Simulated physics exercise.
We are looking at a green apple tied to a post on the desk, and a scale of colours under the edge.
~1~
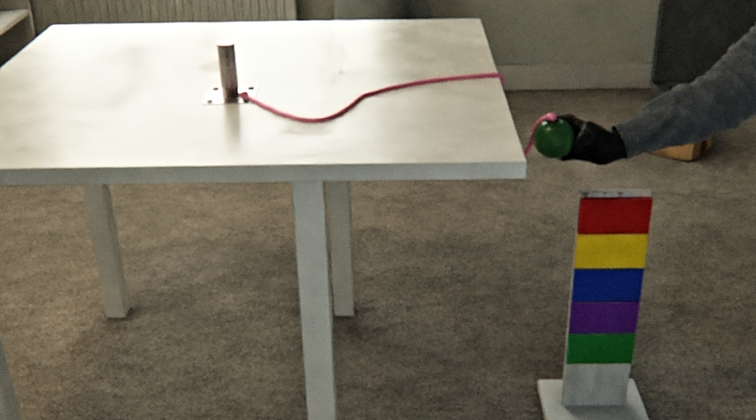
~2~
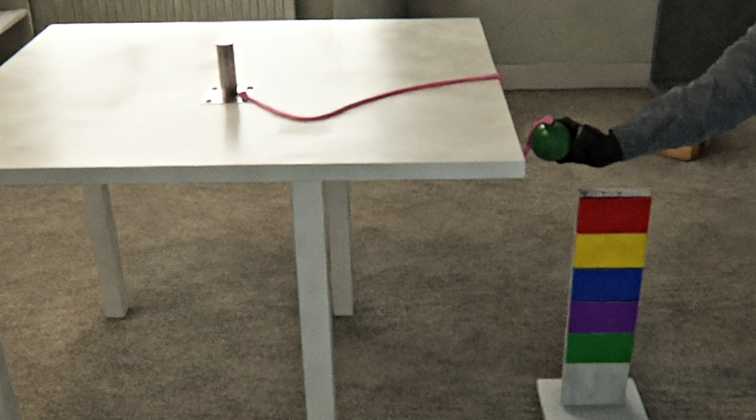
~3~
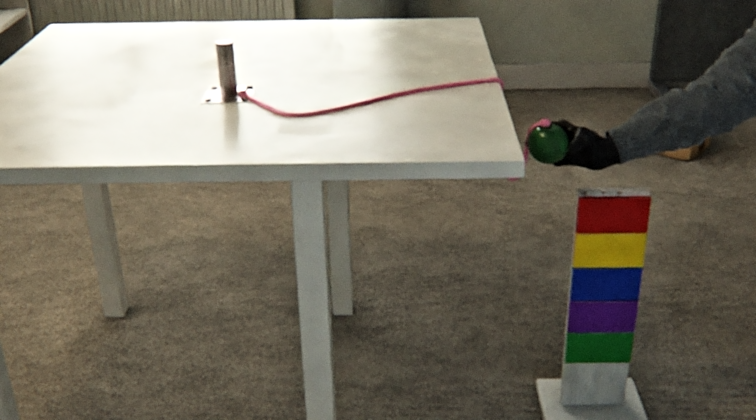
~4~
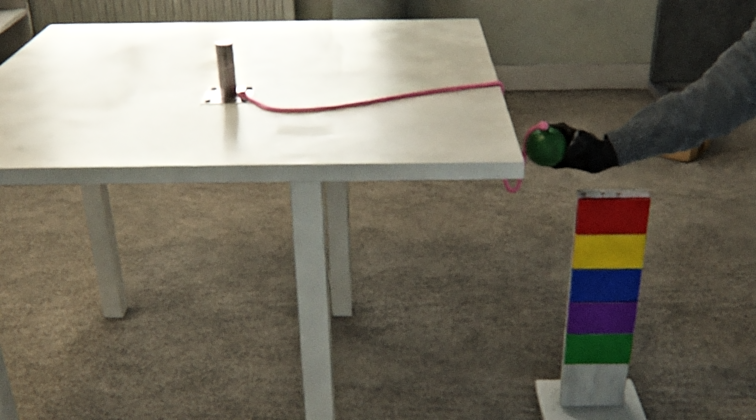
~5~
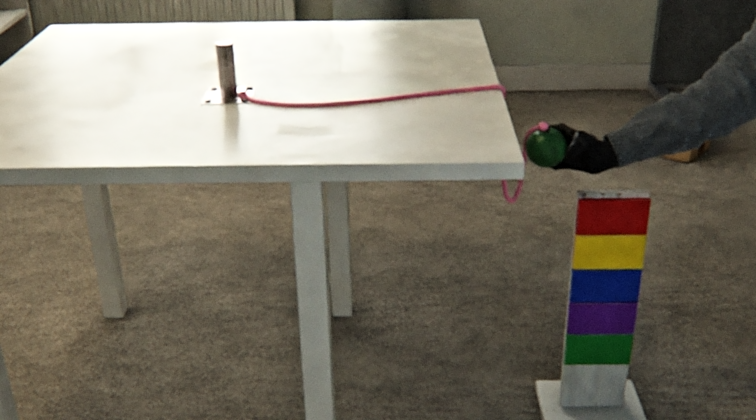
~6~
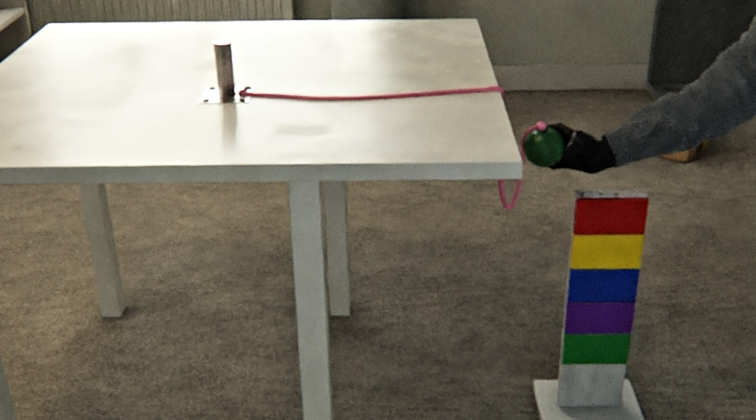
To begin with, a gloved hand holds a green ball-like object beside a white table's right edge, above a coloured scale, with a pink cord curving to a post. The hand shifts slightly left, then stays nearly still while the cord straightens across the tabletop and a small loop lengthens below the edge.
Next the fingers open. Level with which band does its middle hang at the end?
The lead holds its middle at purple.
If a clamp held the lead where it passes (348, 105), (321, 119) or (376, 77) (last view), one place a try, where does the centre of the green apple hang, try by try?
The places are (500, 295), (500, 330) and (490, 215).
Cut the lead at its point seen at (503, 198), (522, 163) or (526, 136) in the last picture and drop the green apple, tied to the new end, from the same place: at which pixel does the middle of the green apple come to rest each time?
The places are (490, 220), (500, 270) and (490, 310).
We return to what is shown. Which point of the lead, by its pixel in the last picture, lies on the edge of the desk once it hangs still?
That spot is around (499, 93).
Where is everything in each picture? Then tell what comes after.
The first frame shows green apple (554, 138); red (615, 217); yellow (611, 252); blue (608, 286); purple (604, 319); green (601, 350).
The second frame shows green apple (551, 141); lead through (265, 107) (336, 112) (410, 89) (490, 78) (504, 152).
The third frame shows green apple (548, 144).
The fourth frame shows green apple (546, 146); lead through (264, 107) (352, 105) (440, 91) (501, 110) (507, 187).
The fifth frame shows green apple (546, 147).
The sixth frame shows green apple (544, 147); lead through (284, 96) (373, 98) (467, 91) (500, 144) (514, 202).
Soon after, apple near (504, 275); level with blue.
After that, apple near (475, 313); level with purple.
And then, apple near (501, 322); level with purple.
In the end, apple near (486, 322); level with purple. At purple.
